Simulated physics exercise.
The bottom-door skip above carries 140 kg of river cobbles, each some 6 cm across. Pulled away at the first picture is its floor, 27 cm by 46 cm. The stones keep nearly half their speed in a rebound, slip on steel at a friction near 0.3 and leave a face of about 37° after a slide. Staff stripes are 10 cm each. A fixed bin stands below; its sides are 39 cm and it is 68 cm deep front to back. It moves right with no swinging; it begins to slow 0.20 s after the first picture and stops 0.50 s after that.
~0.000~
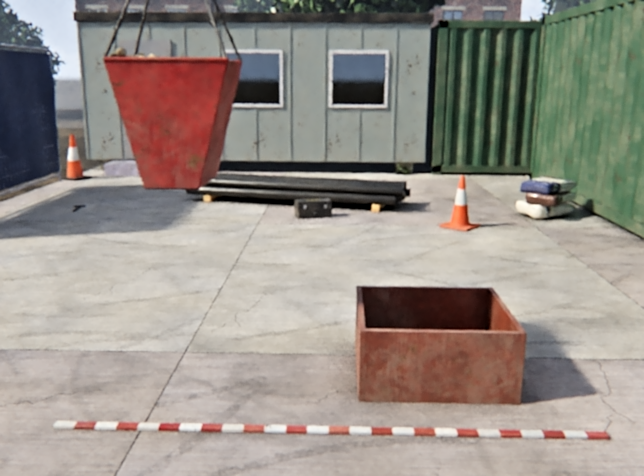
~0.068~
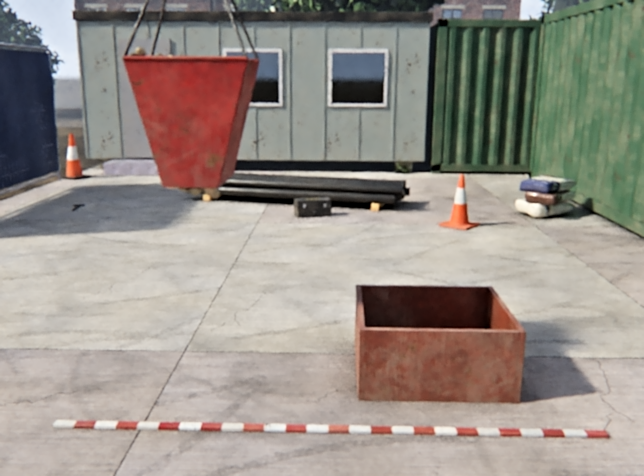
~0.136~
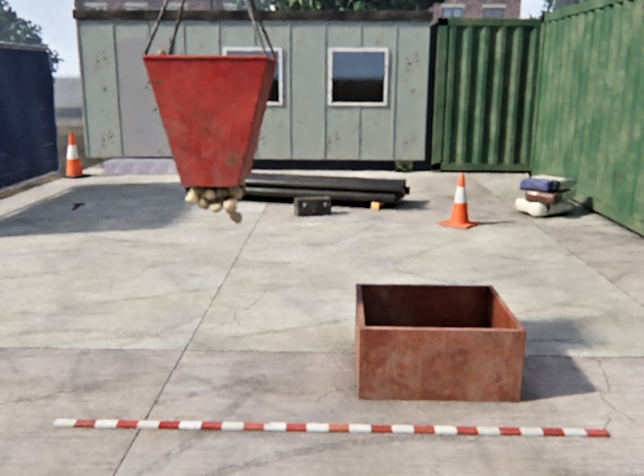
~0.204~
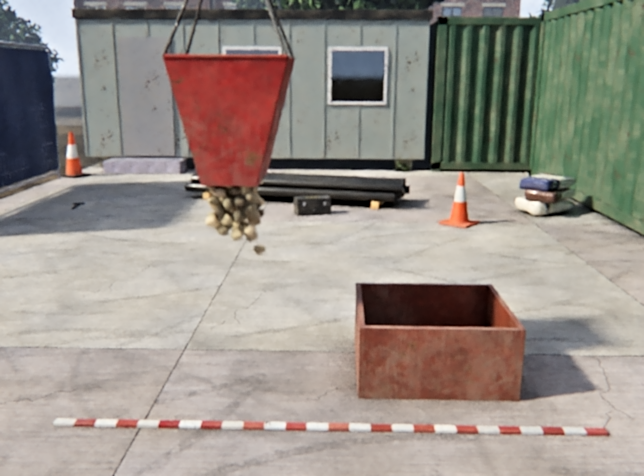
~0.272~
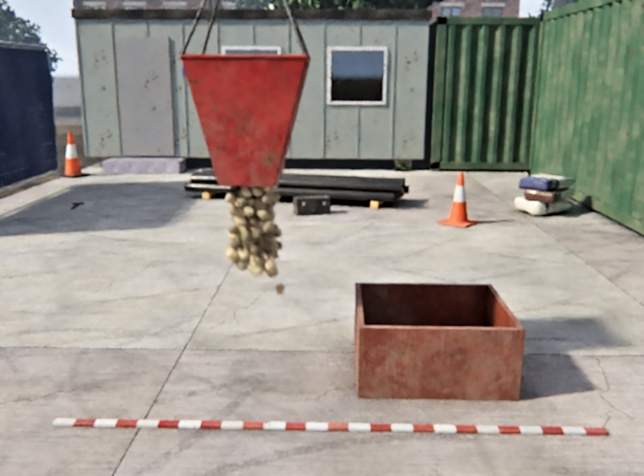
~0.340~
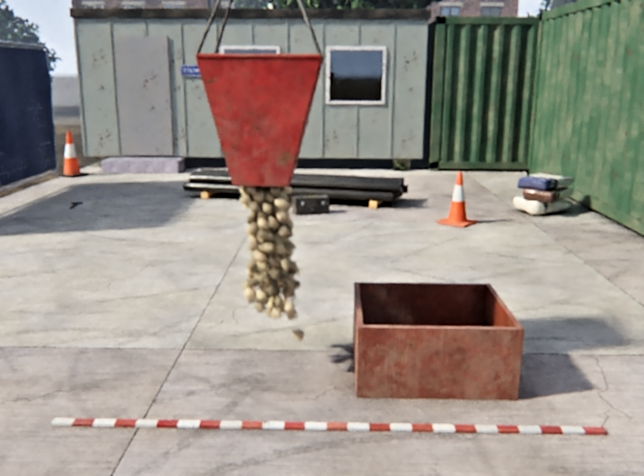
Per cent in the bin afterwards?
0 per cent.
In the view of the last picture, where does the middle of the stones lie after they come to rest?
Middle at rest: Roughly (309, 362).
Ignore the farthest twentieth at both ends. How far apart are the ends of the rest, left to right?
80 cm.
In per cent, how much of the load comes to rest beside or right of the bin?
Share: About 5 %.
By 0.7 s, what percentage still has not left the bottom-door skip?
About 0 per cent.
After 0.7 s, 2 % in the bottom-door skip, 98 % falling or lying left of the bin; the stones farthest right are at (352, 362).
After 1.1 s, 0 % in the bottom-door skip, 97 % falling or lying left of the bin, 3 % falling or lying beside or right of the bin; the stones farthest right are at (378, 349).
After 1.7 s, 0 % in the bottom-door skip, 96 % falling or lying left of the bin, 4 % falling or lying beside or right of the bin; the stones farthest right are at (396, 372).
After 2.6 s, 0 % in the bottom-door skip, 96 % falling or lying left of the bin, 4 % falling or lying beside or right of the bin; the stones farthest right are at (392, 345).
After 4.5 s, 0 % in the bottom-door skip, 96 % left of the bin, 4 % beside or right of the bin; the stones farthest right are at (392, 345).
